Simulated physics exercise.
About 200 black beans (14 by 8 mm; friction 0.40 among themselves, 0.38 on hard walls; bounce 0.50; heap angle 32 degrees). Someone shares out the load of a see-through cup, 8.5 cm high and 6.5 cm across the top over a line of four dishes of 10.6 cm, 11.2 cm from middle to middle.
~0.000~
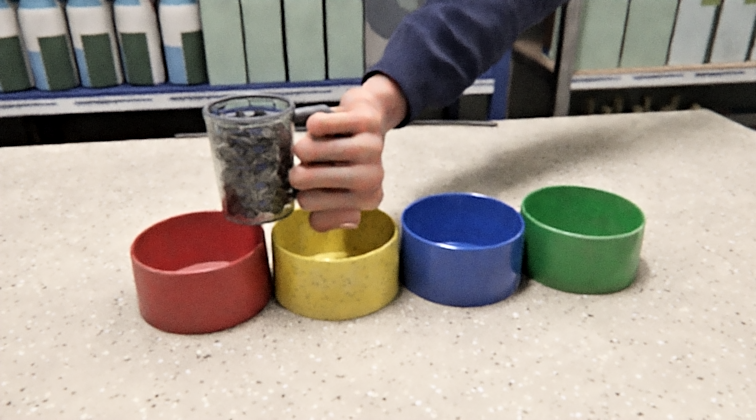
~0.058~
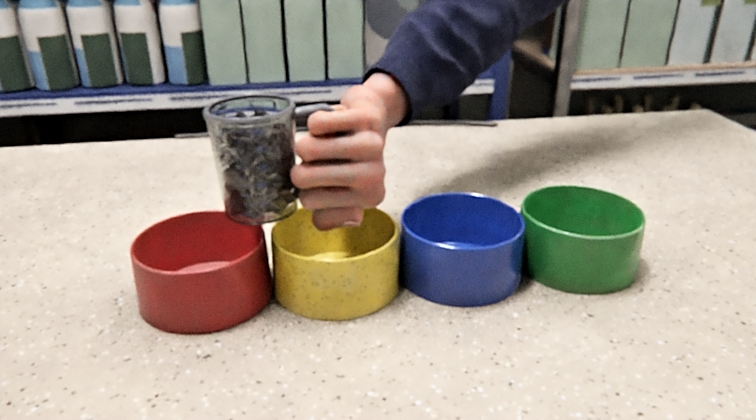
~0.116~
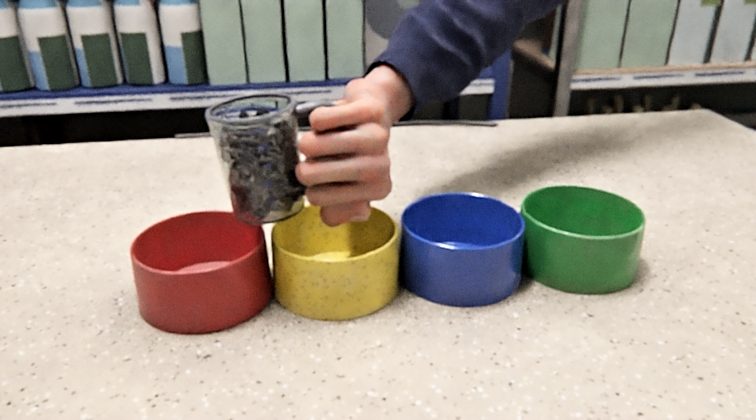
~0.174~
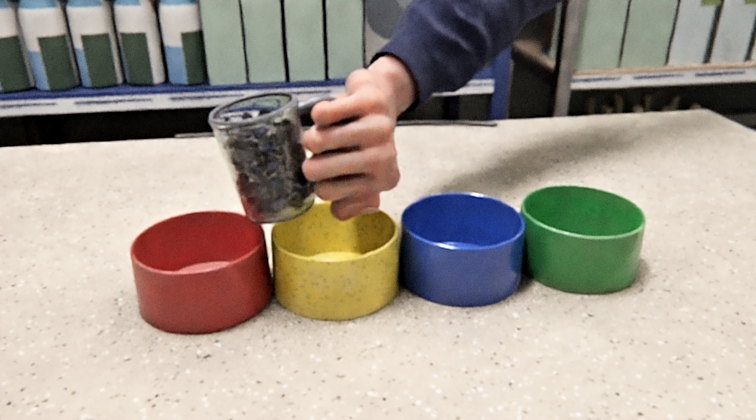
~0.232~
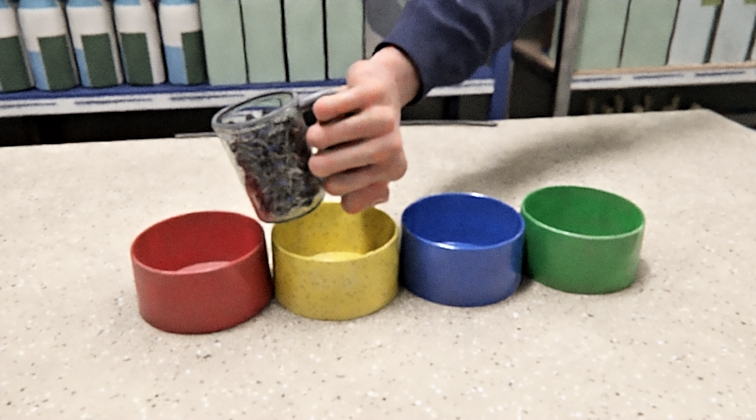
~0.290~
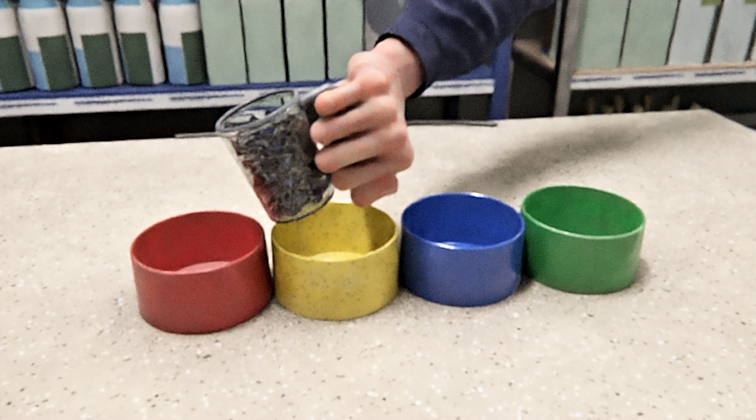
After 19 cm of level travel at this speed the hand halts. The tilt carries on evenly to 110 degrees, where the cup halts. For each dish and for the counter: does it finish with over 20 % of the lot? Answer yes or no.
Red dish: No; blue dish: No; green dish: No; yellow dish: Yes; on the counter: No.
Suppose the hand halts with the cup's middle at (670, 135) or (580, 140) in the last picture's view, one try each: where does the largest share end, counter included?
Most goes to: Yellow; yellow.
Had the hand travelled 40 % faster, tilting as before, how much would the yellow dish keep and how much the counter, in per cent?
Then: Yellow 40, counter 10.
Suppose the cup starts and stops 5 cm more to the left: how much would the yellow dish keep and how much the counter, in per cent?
Then: Yellow 80; counter 10.
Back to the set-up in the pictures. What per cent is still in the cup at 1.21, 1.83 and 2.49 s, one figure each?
In turn: 90, 15, 0.
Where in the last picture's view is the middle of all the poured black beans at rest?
Around (350, 267).
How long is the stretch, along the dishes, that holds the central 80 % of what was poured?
About 10 cm.
After 1.21 s, tilt 100 degrees; cup holds 90 %, yellow 10 %.
Then, at 1.83 s, tilt 110 degrees; cup holds 15 %, yellow 85 %.
After 2.49 s, tilt 110 degrees; cup holds 0 %, blue 10 %, yellow 85 %.
By 2.8 s all is still; red 0 %, blue 10 %, green 0 %, yellow 85 %, counter 0 %.
